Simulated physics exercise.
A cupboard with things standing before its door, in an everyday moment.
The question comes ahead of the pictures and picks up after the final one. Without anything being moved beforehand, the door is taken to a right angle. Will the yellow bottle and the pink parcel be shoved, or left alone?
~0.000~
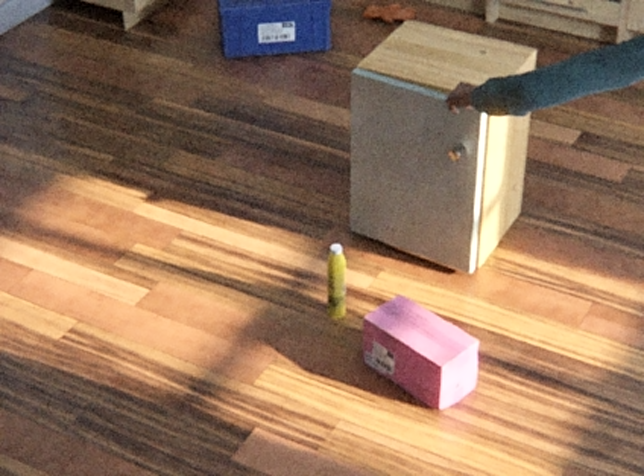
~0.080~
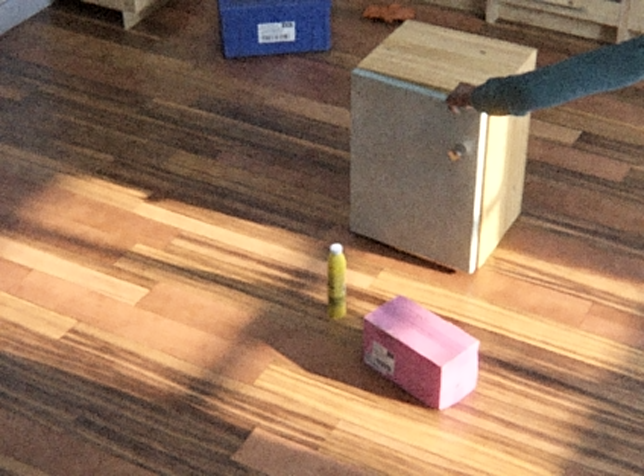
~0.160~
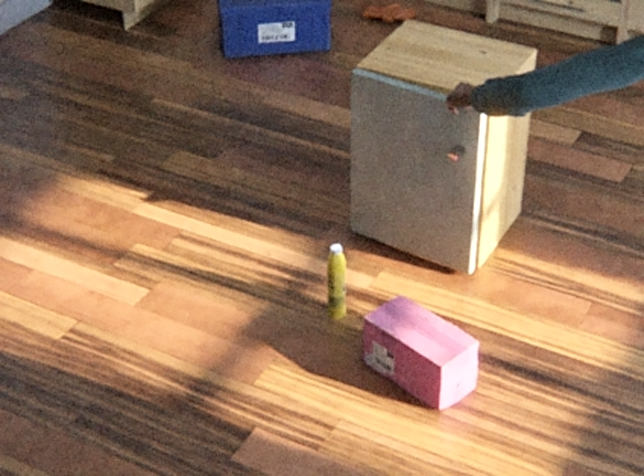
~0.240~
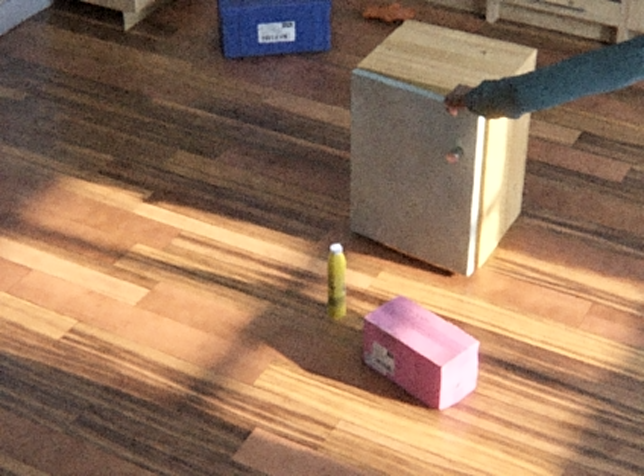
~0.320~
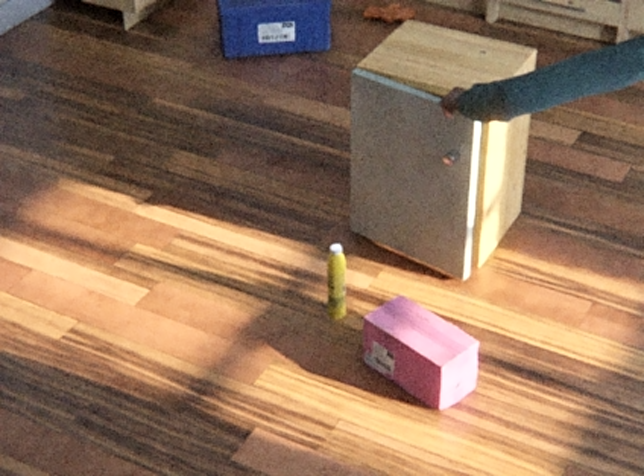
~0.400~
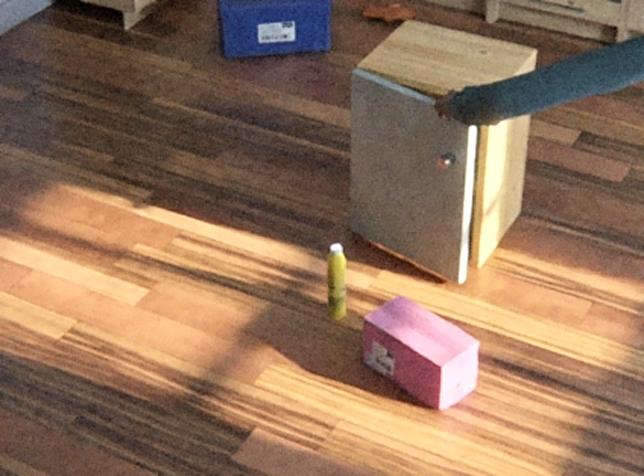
Result: The yellow bottle is reached and moved; the pink parcel is never reached.
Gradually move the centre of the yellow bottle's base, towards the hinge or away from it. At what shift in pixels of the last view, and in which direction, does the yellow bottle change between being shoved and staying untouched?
Direction down, size about 12 pixels.
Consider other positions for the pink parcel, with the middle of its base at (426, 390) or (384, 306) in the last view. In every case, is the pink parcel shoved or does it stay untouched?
Trial 1: Is never reached. Trial 2: Takes a hit.
By 1.88 s, door 73° open; yellow bottle shifted about its own width near (315, 280); pink parcel at rest near (419, 352).
When it is over (3.1 s), the yellow bottle gets shoved, near (277, 272); the pink parcel stays untouched, near (419, 352).
